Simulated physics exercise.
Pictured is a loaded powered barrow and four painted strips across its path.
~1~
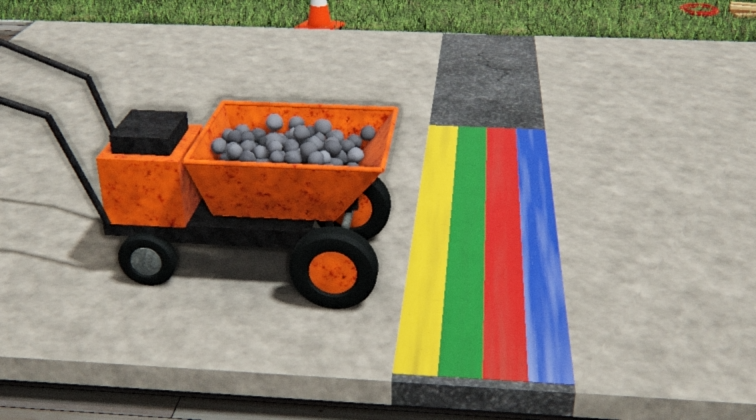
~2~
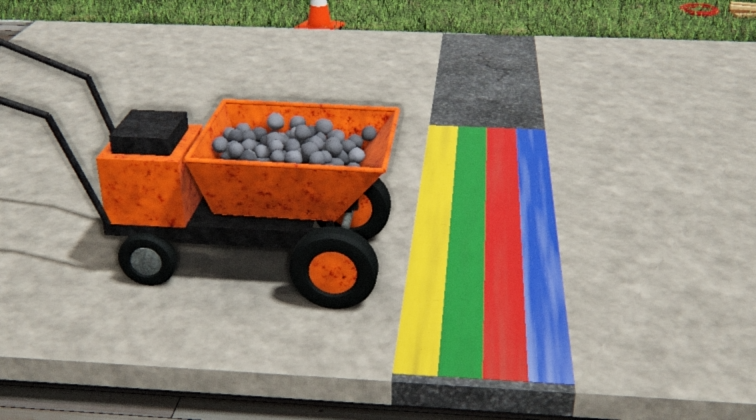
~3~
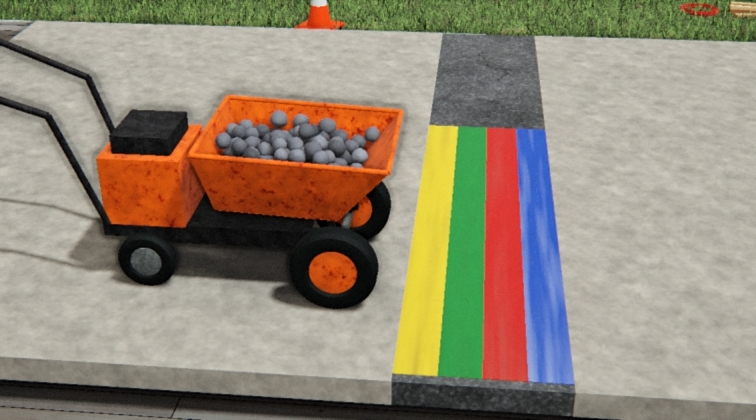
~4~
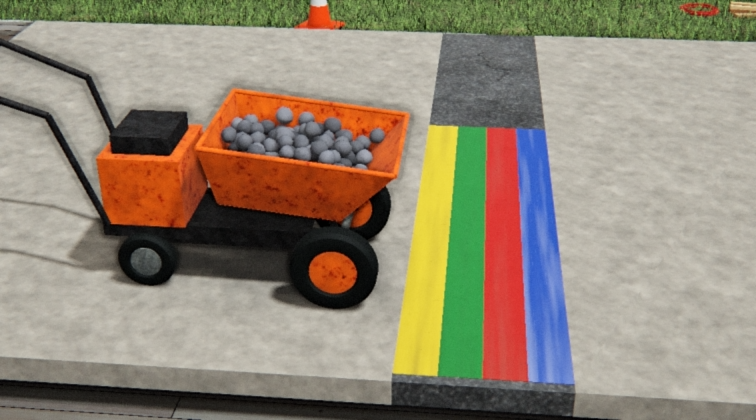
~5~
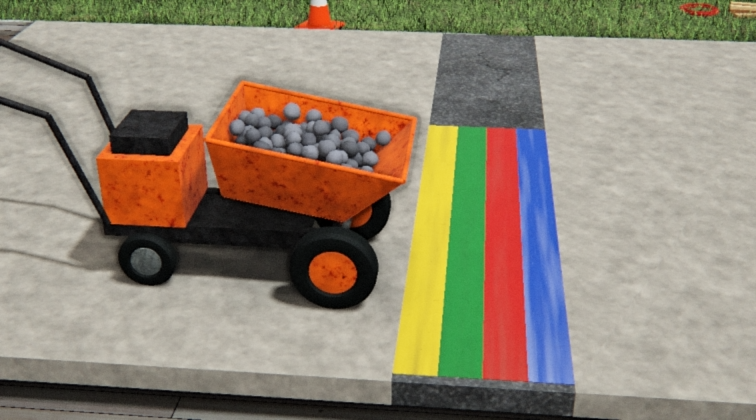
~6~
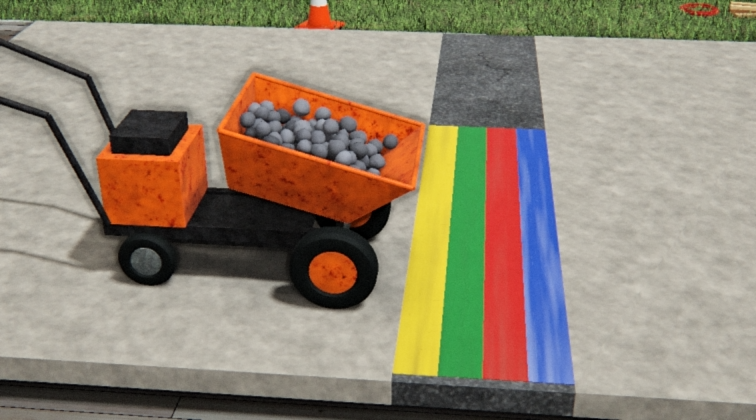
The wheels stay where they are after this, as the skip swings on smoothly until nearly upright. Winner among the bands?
Winner: Red.
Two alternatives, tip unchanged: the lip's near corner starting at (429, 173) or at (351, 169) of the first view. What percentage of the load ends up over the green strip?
About 0 percent the first time, about 30 percent the second.
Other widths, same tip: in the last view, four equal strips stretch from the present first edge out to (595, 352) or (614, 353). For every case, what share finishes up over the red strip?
In order, 30 % and 30 %.
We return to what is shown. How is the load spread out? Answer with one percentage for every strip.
Shares by strip - yellow: 0 per cent; green: 15 per cent; red: 30 per cent; blue: 15 per cent.
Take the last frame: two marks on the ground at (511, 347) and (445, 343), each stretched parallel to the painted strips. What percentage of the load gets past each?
The first comes to 40 per cent, the second to 70 per cent.
Shortly afterwards, skip tipped steeply; the whole lot in the skip.
Next, skip tipped right over; the bulk in the skip; a little over the green strip; a little over the red strip; only a few falling.
Some moments later, skip tipped right over; near a quarter in the skip; a little over the green strip; near a quarter over the red strip; near a quarter over the blue strip; a little off the paint.
In the end, skip tipped right over; near a quarter in the skip; none at all over the yellow strip; a little over the green strip; near a quarter over the red strip; near a quarter over the blue strip; a little off the paint.
